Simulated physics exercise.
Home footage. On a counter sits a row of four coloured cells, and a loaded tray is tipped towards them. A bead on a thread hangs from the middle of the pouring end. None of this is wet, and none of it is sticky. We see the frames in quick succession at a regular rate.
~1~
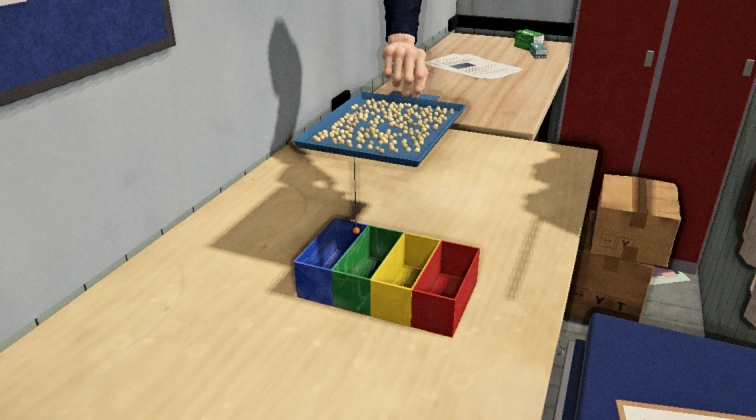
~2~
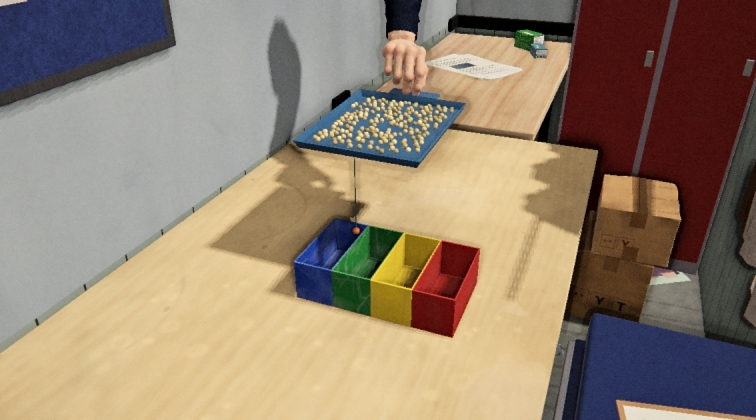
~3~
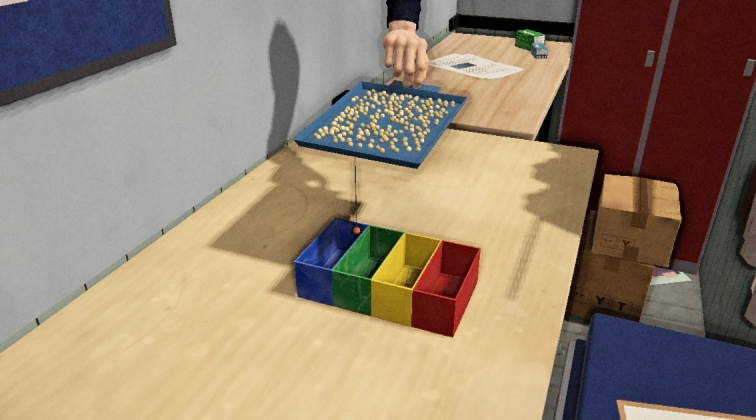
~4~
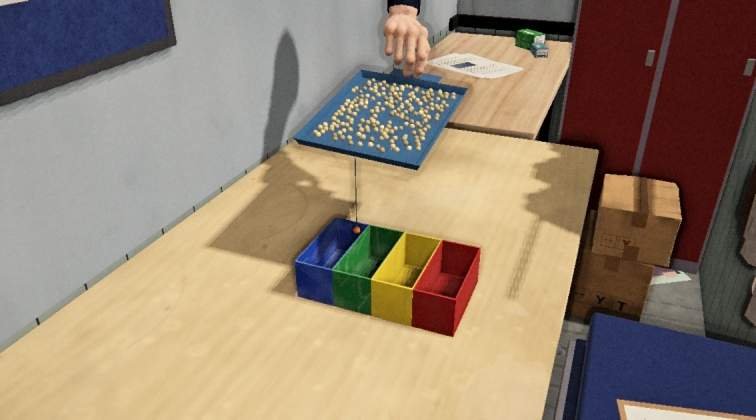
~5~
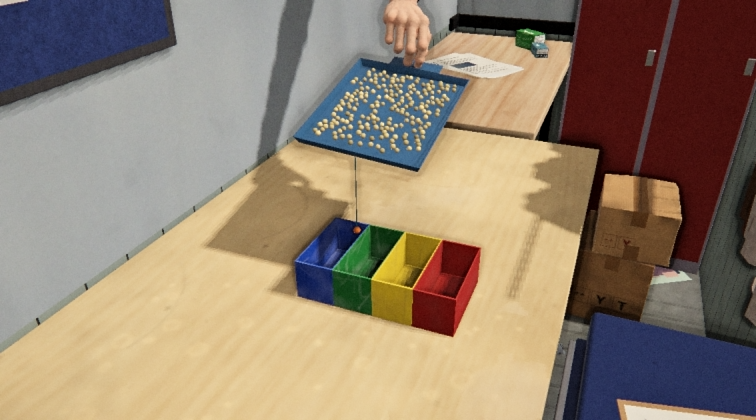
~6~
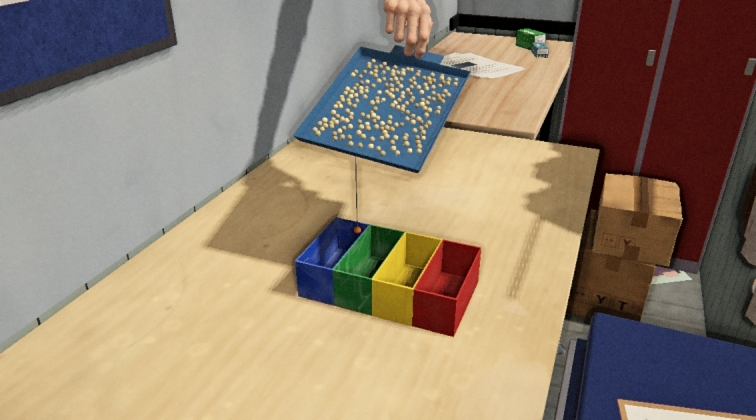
A hand lifts the far end of a blue tray of soya beans, tilting it steeper.
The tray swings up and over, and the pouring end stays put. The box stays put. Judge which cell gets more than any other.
Most goes to the yellow cell.
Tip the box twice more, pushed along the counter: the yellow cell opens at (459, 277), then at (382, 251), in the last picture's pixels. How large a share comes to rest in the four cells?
About 100 % and 90 %.
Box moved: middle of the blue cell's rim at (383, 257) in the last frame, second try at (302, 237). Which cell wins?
Try 1 - the green one. Try 2 - the cell in red.
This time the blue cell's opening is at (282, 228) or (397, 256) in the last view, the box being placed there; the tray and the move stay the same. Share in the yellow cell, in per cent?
It comes to near 0 per cent the first time and near 0 per cent the second time.
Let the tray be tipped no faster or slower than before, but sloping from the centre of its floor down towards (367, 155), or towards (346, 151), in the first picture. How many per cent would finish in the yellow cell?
In turn, 30 percent and then 0 percent.
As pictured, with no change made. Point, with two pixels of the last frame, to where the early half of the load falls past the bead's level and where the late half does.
It passes near (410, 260) first and then near (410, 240).
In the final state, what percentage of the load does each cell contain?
The blue cell gets about 0, the green cell about 10, the yellow cell about 70 and the red cell about 10.
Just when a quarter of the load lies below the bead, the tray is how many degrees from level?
Close to 65° of tilt at that moment.
Shortly afterwards, tray tipped steeply; near a third on the tray; near a quarter in the yellow cell; a little in the red cell; a little in the green cell; only a few in the blue cell; near a quarter falling or outside the box.
Next, tray tipped past a quarter turn; near two thirds in the yellow cell; a little in the green cell; a little in the red cell; only a few in the blue cell; only a few falling or outside the box.
Some moments later, tray tipped past a quarter turn; near two thirds in the yellow cell; a little in the green cell; a little in the red cell; only a few in the blue cell; only a few falling or outside the box.
In the end, tray tipped past a quarter turn; near two thirds in the yellow cell; a little in the green cell; a little in the red cell; only a few in the blue cell; only a few outside the box.
